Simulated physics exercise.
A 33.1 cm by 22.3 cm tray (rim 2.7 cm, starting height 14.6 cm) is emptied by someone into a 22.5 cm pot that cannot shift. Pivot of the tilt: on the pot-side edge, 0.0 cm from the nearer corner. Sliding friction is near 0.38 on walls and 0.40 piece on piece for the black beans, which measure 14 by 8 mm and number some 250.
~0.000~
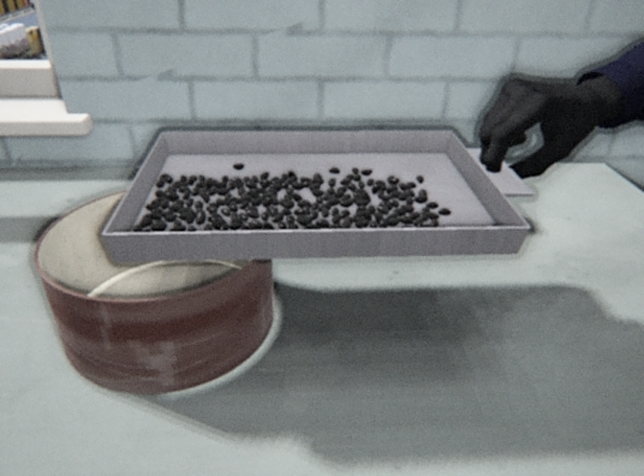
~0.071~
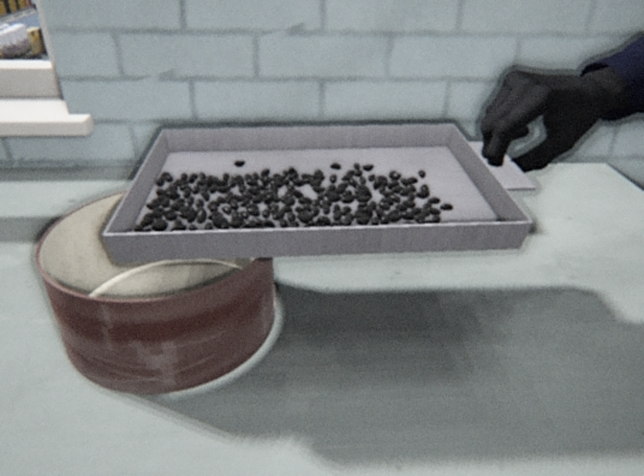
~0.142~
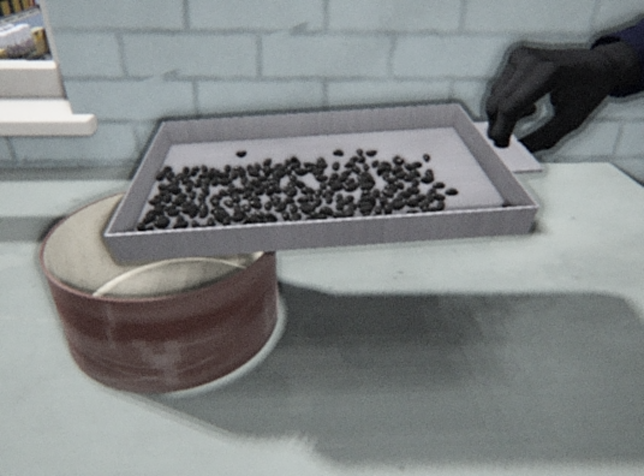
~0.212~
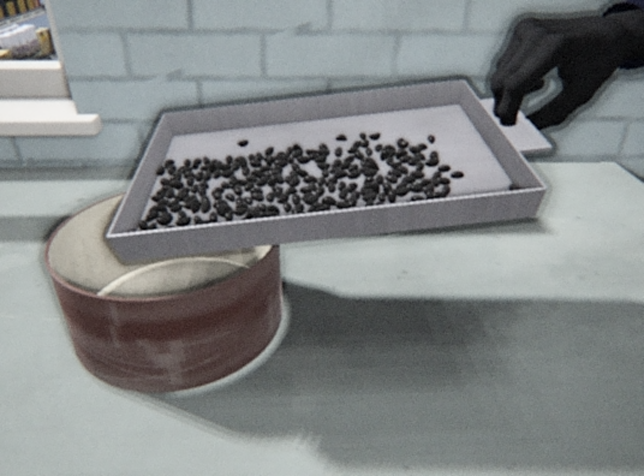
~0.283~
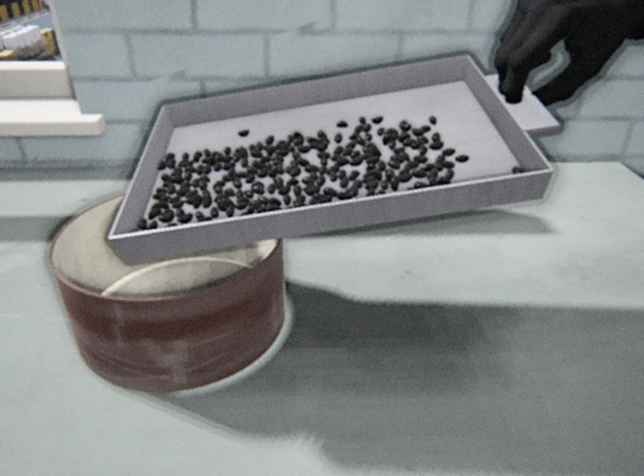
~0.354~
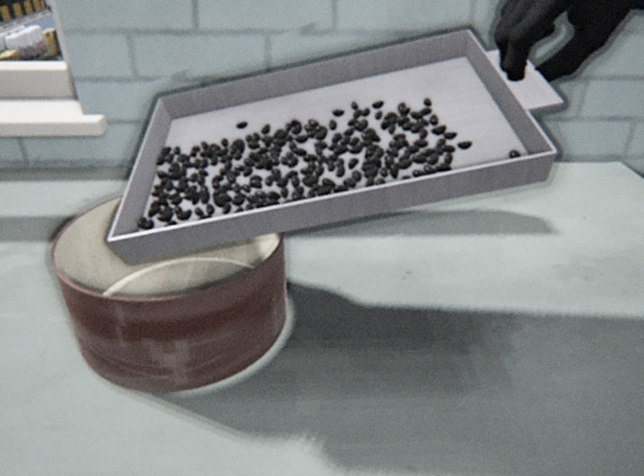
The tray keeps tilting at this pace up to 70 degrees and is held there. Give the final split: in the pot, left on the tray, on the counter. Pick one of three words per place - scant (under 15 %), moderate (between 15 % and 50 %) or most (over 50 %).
My call is pot: Scant, tray: Moderate, counter: Most.
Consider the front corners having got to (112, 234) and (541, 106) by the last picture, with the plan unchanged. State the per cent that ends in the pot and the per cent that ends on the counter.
You'd end with pot at 20 and counter at 25.
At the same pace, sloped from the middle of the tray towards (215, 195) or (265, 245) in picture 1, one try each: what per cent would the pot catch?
That would be close to 30 per cent and then close to 0 per cent.
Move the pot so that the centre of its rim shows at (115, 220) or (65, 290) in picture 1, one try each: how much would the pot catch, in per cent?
I'd say some 0 per cent for the first and some 65 per cent for the second.
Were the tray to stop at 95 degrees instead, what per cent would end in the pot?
Then about 0 per cent.
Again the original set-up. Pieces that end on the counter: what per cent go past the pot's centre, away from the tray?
I'd put it at close to 90 per cent.
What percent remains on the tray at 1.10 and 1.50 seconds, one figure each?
Estimates: 100; 90.
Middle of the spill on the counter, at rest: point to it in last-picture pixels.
Spill centre at rest: About (45, 449).
After 0.80 s, tilt 42 degrees; the tray holds 100 %, the pot 0 %.
Then, at 1.10 s, tilt 59 degrees; the tray holds 100 %, the pot 0 %.
After 1.50 s, tilt 70 degrees; the tray holds 90 %, the pot 0 %.
In the end, at 3.0 s, pot 0 %, tray 35 %, counter 65 %.
